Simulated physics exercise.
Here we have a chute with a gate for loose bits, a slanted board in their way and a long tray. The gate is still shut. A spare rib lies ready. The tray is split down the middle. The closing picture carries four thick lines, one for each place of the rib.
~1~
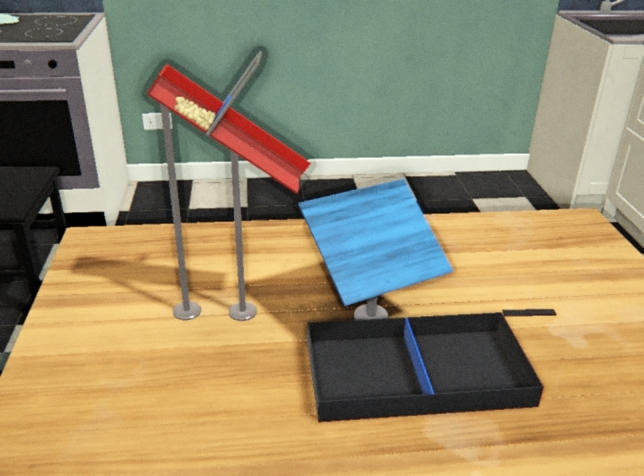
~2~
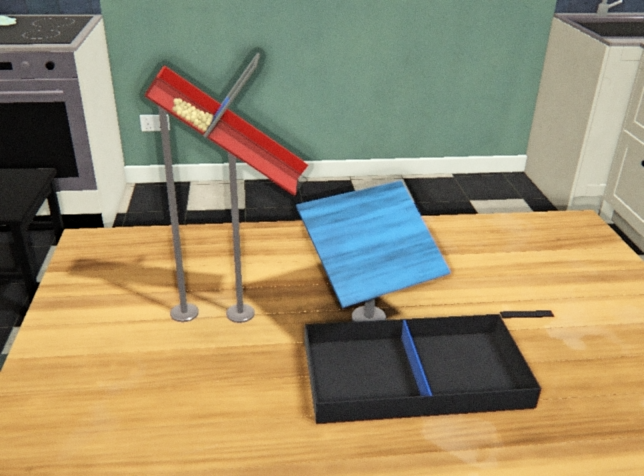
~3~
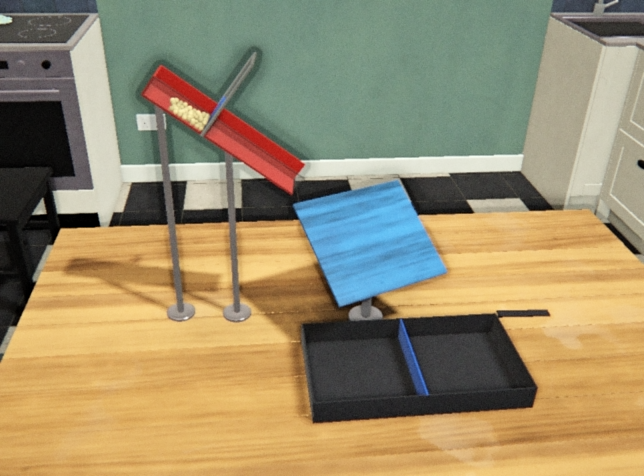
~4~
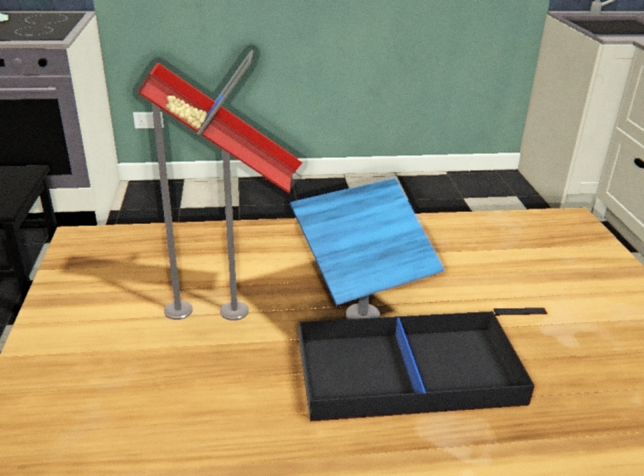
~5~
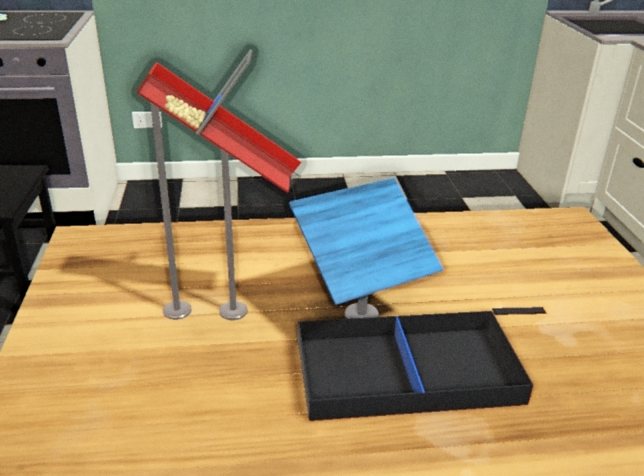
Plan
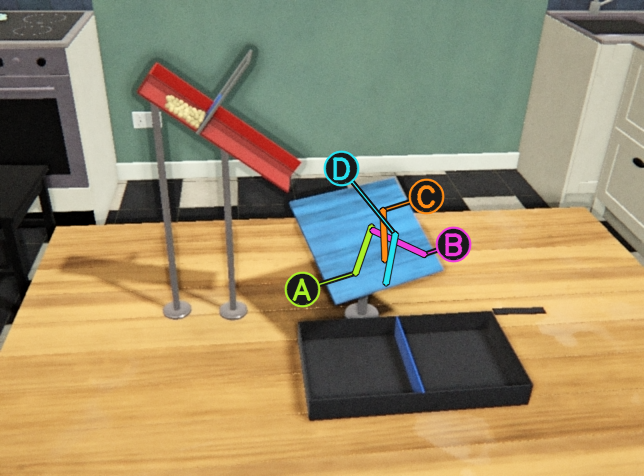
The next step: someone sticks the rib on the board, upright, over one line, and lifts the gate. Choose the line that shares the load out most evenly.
C.
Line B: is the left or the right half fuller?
Right.
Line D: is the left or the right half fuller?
The left half.
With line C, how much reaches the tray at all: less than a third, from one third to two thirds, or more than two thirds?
It is more than two thirds.
On the marked copy, line A from (371, 226) to (355, 273); line B from (372, 230) to (424, 254); line C from (383, 210) to (385, 259); line D from (395, 234) to (386, 282).
With A, of what is caught, nearly all in the left half, a small part in the right.
With B, of what is caught, a small part in the left half, most in the right.
With C, of what is caught, about two thirds in the left half, about a third in the right.
With D, of what is caught, nearly all in the left half, a small part in the right.
